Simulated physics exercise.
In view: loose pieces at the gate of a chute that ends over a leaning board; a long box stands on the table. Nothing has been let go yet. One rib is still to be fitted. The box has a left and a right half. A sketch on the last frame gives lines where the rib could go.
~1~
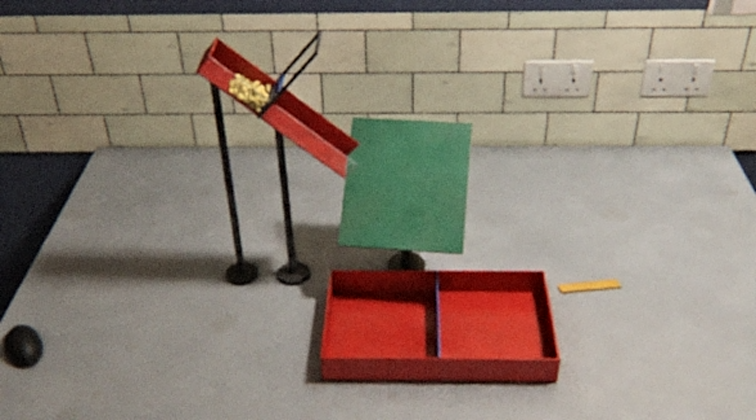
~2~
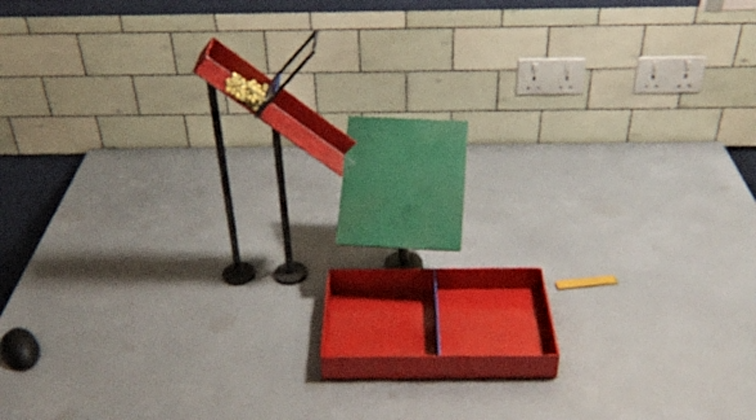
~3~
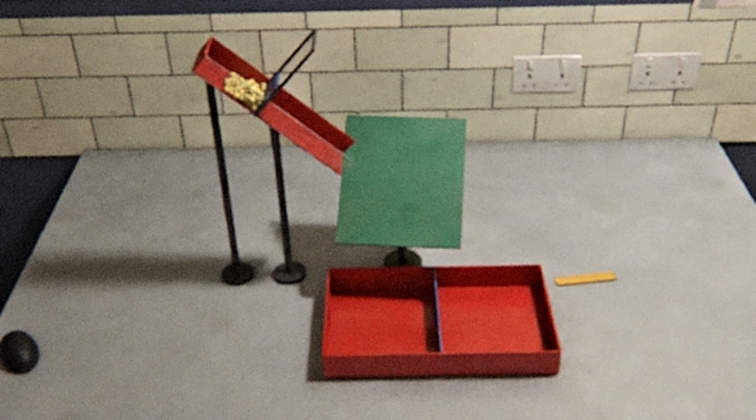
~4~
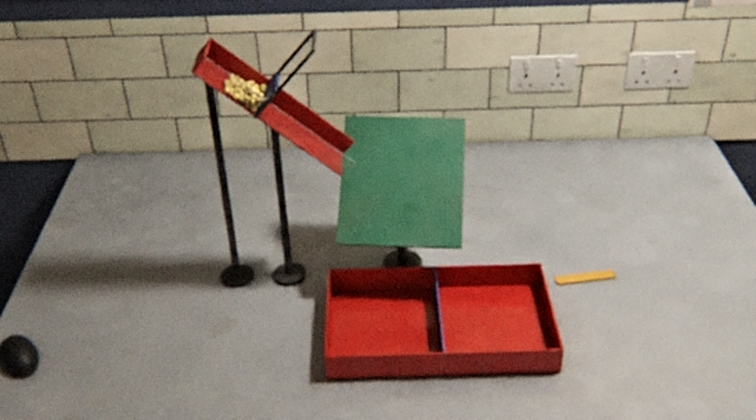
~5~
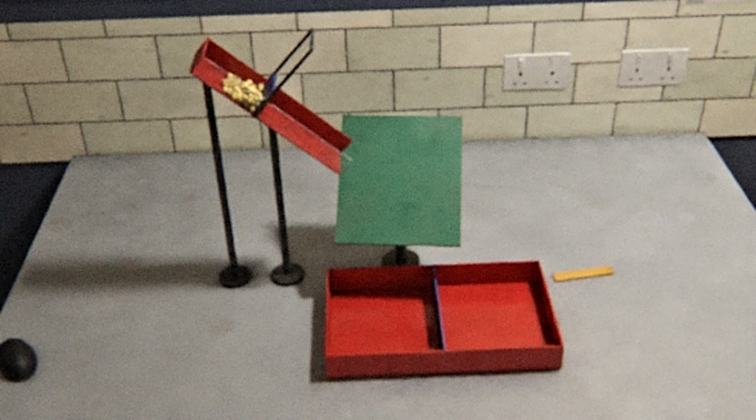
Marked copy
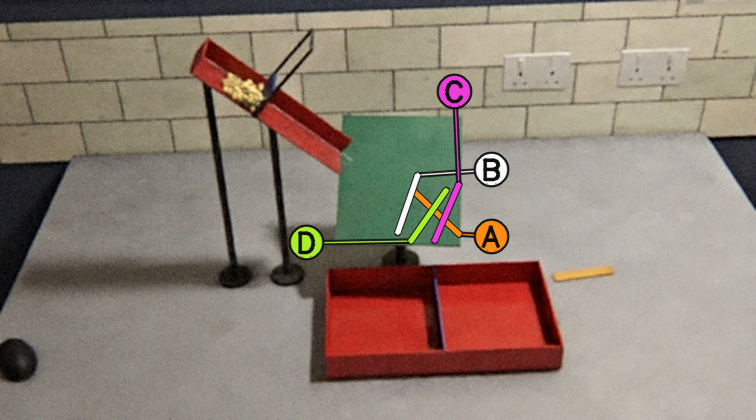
On a grey tabletop before a tiled wall, pale pieces rest behind a closed gate in a sloping red chute above a tilted green board and a divided red box; nothing moves except the view, which shifts slightly.
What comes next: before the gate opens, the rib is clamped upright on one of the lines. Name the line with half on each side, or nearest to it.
Line A.
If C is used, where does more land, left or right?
More lands on the left.
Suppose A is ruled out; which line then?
C it is.
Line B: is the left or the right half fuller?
Left.
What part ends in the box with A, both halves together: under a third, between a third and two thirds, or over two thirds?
Over two thirds.
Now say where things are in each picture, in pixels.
Load behind the gate (255, 93), soya beans; lip of the chute (345, 167), sloping fairly steeply, in the first frame.
Middle of the board (403, 181), tilted fairly steeply; middle of its low edge (398, 248); of its high edge (408, 118), in the second frame.
Front corners of the box (323, 355) and (561, 351); front end of its middle wall (442, 353); gate still shut (274, 85), in the third frame.
Middle of the load (251, 93); lip (342, 165), in the fourth frame.
Middle of the load (249, 92); lip (340, 164), in the fifth frame.
On the marked copy, line A from (413, 191) to (459, 234); line B from (417, 175) to (397, 232); line C from (458, 184) to (434, 240); line D from (446, 190) to (410, 241).
Choosing A, of what is caught, roughly half in the left half, roughly half in the right.
Choosing B, of what is caught, almost all in the left half, just a few in the right.
Choosing C, of what is caught, roughly two thirds in the left half, roughly a quarter in the right.
Choosing D, of what is caught, every piece in the left half, not one piece in the right.
